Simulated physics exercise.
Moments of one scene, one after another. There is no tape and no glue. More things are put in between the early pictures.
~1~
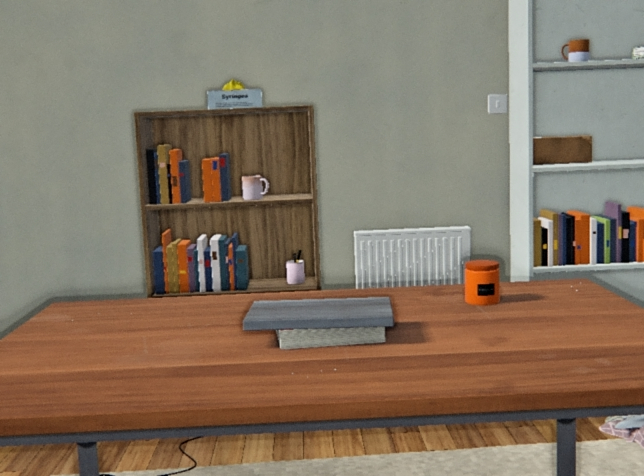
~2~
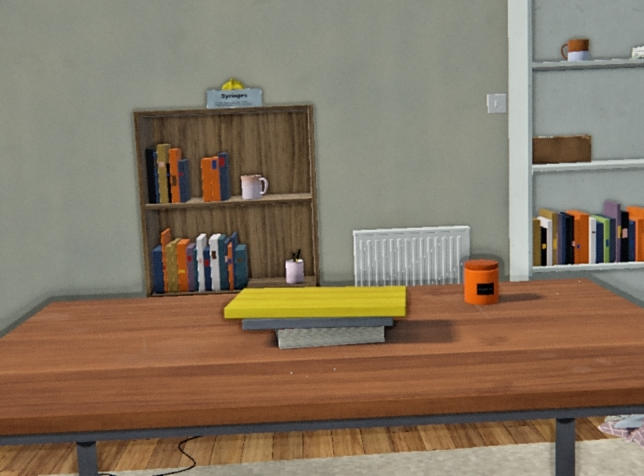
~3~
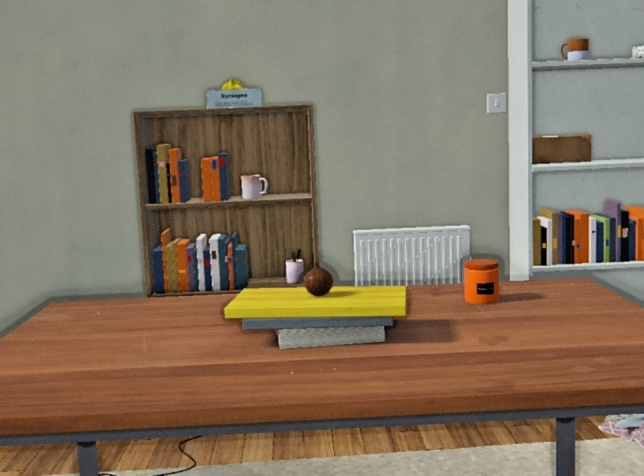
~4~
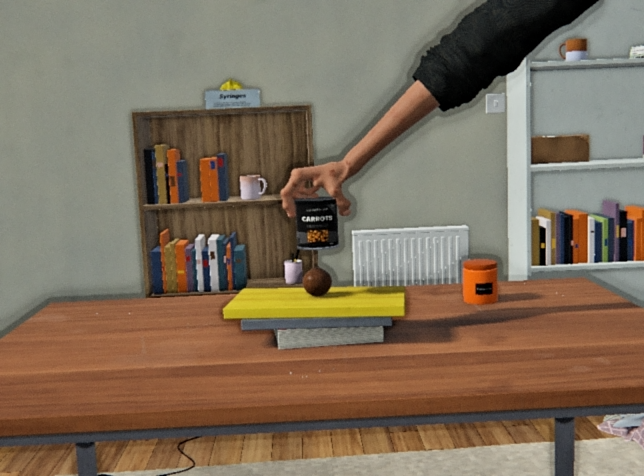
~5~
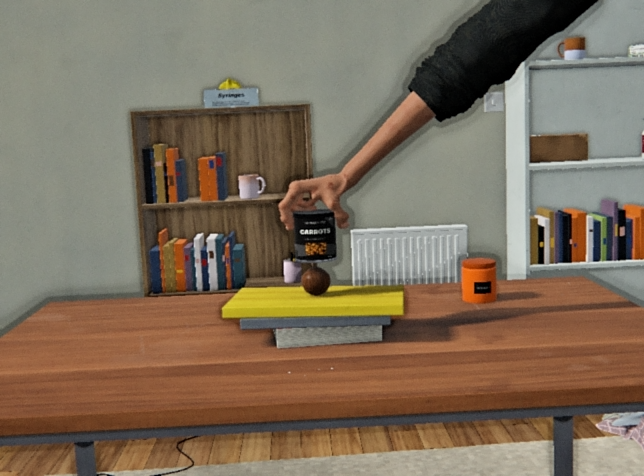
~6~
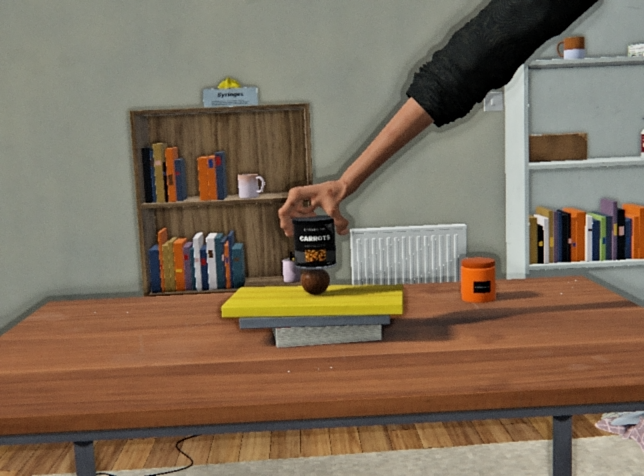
On a wooden table, a yellow board and dark ball appear on stacked books, then a hand lowers a black can onto the ball.
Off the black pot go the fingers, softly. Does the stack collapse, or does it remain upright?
My prediction: Unsteady.
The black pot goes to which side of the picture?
It shifts to the viewer's right.
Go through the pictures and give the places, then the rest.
In the first frame, the last thing is not in view yet; red book (327, 325).
In the second frame, the last thing is not in view yet.
In the third frame, the last thing is not in view yet.
The fourth frame shows on its way; black pot (317, 223); yellow board (318, 302).
The fifth frame shows on its way; black pot (315, 235); orange jar (479, 280).
The sixth frame shows in place under the hand; black pot (315, 242); red book (324, 323).
Then, 0.60 s on from there, black pot turned 62° from how it was put near (348, 253).
Then, 0.90 s on from there, black pot now fallen.
In the end, fallen, black pot; the other 5 unmoved. At the end, from the last picture's camera, black pot near (366, 273). The pile gives way.
